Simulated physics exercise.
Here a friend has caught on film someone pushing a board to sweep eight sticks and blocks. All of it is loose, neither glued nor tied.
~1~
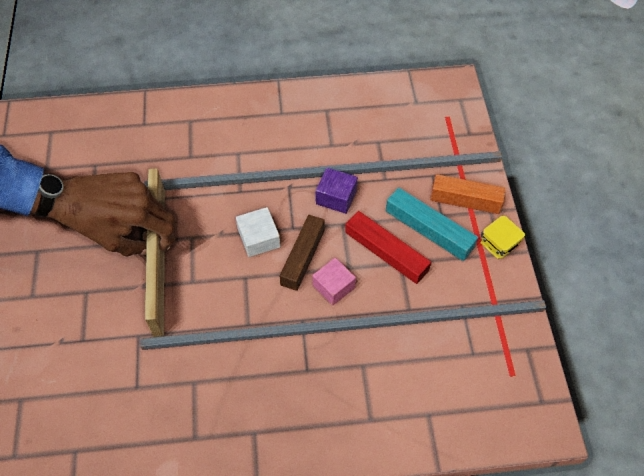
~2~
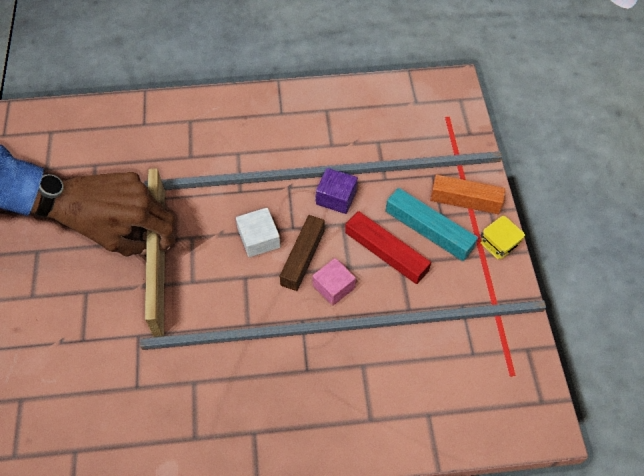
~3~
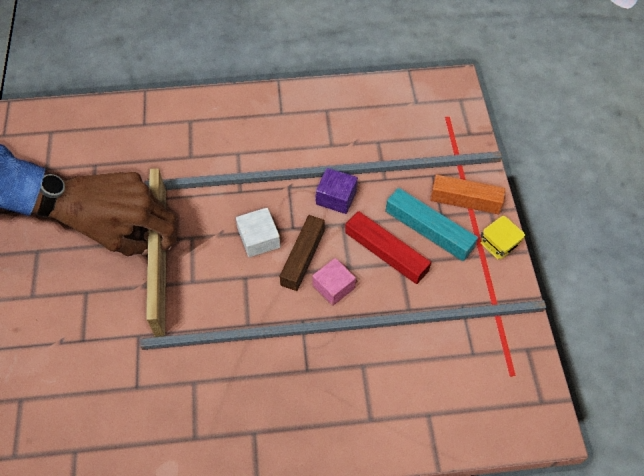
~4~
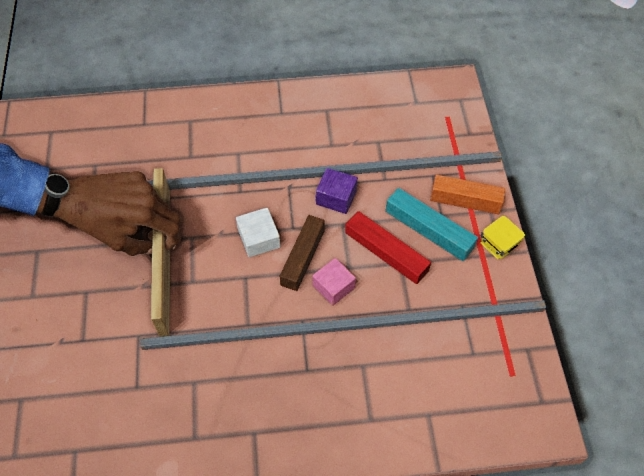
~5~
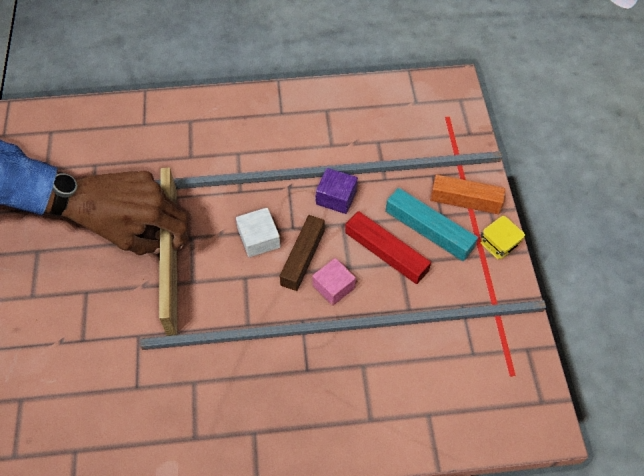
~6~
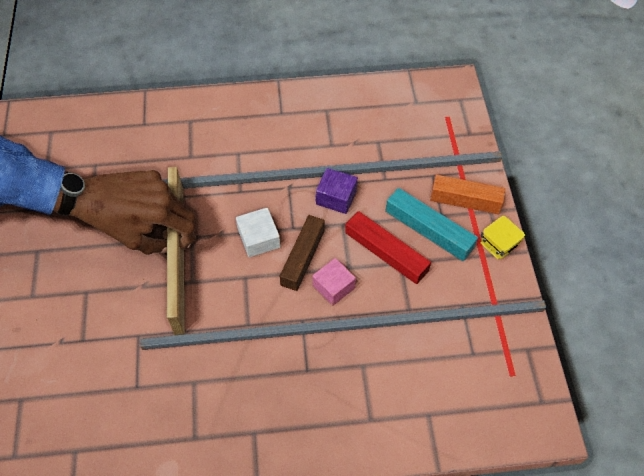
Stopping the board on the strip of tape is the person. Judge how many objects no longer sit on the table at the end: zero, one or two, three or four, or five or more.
The push clears off a handful of three or four.
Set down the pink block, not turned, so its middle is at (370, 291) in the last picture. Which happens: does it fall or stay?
So it does not drop, then.
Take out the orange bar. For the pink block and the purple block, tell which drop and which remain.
As for the pink block, it is left in place; as for the purple block, it is left in place.
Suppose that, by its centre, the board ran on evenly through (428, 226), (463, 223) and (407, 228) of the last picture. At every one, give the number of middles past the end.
First 1, then 4, finally 1.
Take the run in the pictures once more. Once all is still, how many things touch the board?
It's touching 4 at the end.
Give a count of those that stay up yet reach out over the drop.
1 of them.
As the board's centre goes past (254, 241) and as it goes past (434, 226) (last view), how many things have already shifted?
The number moved is 1 and then 8.
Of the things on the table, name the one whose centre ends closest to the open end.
The brown bar finishes closest.
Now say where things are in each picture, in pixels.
In the first picture, yellow case (502, 239); orange bar (468, 194); turquoise bar (431, 224); board (156, 250); tape (477, 233).
In the second picture, orange bar (467, 195); board (156, 250).
In the third picture, turquoise bar (431, 224); white block (258, 232).
In the fourth picture, yellow case (502, 239); purple block (337, 191).
In the fifth picture, orange bar (467, 195); red stick (387, 247).
In the sixth picture, yellow case (502, 239); orange bar (467, 195); turquoise bar (431, 224); board (176, 248); tape (477, 233).
Soon after, none off yet; yellow case at rest near (502, 239); orange bar at rest near (467, 195); turquoise bar at rest near (431, 224).
In the end, the number that fall off is three or four; gone, red stick, turquoise bar, orange bar and yellow case.
